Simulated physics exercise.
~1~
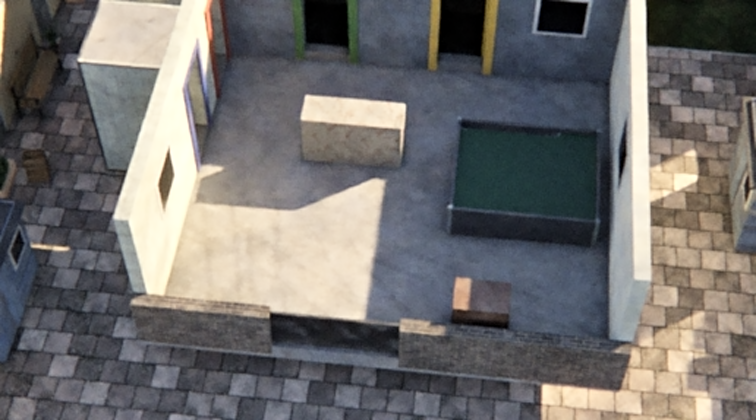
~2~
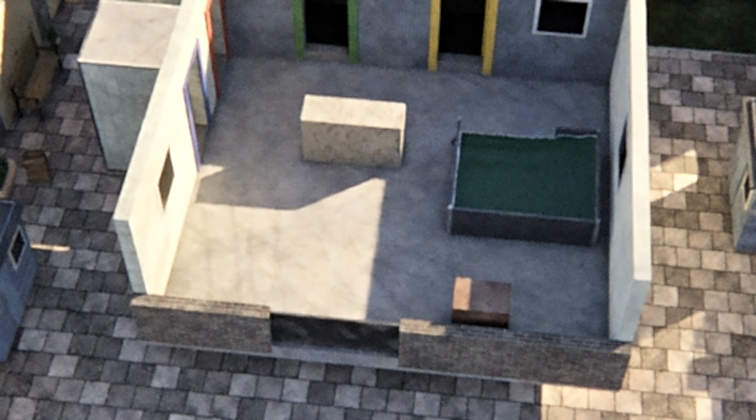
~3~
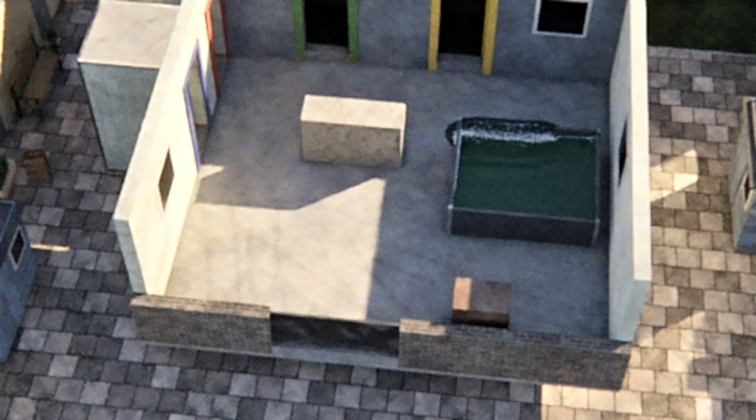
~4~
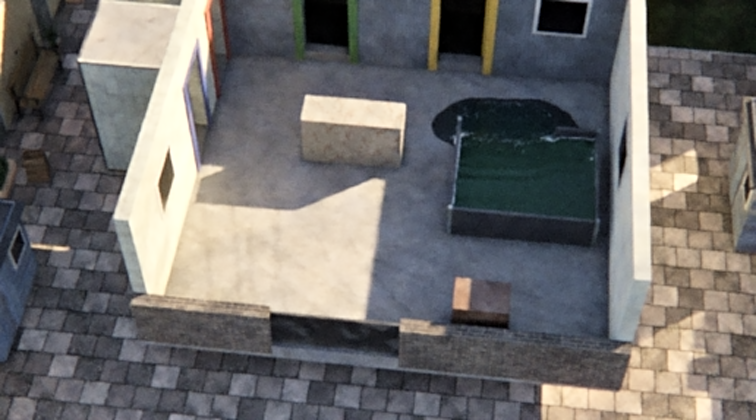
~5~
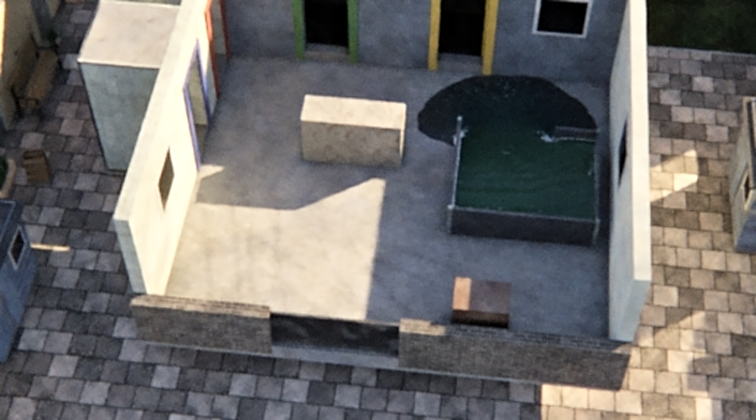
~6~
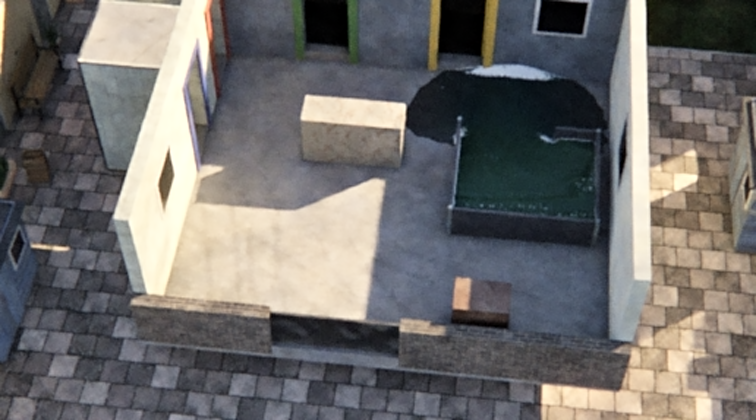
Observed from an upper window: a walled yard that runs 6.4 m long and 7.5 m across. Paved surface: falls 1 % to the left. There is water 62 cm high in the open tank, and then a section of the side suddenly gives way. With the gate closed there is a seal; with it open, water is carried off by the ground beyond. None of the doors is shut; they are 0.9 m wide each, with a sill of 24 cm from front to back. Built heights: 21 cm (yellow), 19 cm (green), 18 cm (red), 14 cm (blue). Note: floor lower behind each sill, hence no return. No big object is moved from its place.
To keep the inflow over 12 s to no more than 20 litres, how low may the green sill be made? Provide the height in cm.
No lower than about 6.5 cm.
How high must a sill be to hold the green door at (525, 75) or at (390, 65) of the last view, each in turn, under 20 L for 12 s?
In turn: Roughly 36 cm, roughly 11.5 cm.
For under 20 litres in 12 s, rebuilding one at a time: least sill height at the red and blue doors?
Roughly 21 cm for the red door and roughly 12.0 cm for the blue door.
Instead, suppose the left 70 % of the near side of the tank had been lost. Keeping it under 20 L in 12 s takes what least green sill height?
You'd want it roughly 9.0 centimetres tall.
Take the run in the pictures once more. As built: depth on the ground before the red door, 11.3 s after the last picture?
Depth: Near 11.5 cm.
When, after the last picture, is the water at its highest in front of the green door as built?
It peaks around 1.8 s.
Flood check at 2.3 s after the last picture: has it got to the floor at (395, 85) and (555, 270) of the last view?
Taking them in turn, they come out submerged and spared.
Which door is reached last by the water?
Answer: Blue.
Then, 0.7 s after the last picture water covers 15 % of the floor, deepest (45 cm) near (502, 77); it has not reached the green door.
Then, 2.3 s after the last picture water covers 35 % of the floor, deepest (32 cm) near (605, 85); 10 cm at the green door, 0 litres in over its 19 cm sill.
Then, 11.3 s after the last picture water covers 95 % of the floor, deepest (13 cm) near (157, 322); 7 cm at the green door, 0 litres in over its 19 cm sill.
At the green door as built, the water peaked near 10 cm, 1.7 s after the last picture.
Run again over the same 12 s with other heights there, 37 litres in over 5 cm, 9 litres over 8 cm. The limit of 20 litres is kept from about 6.5 cm up.
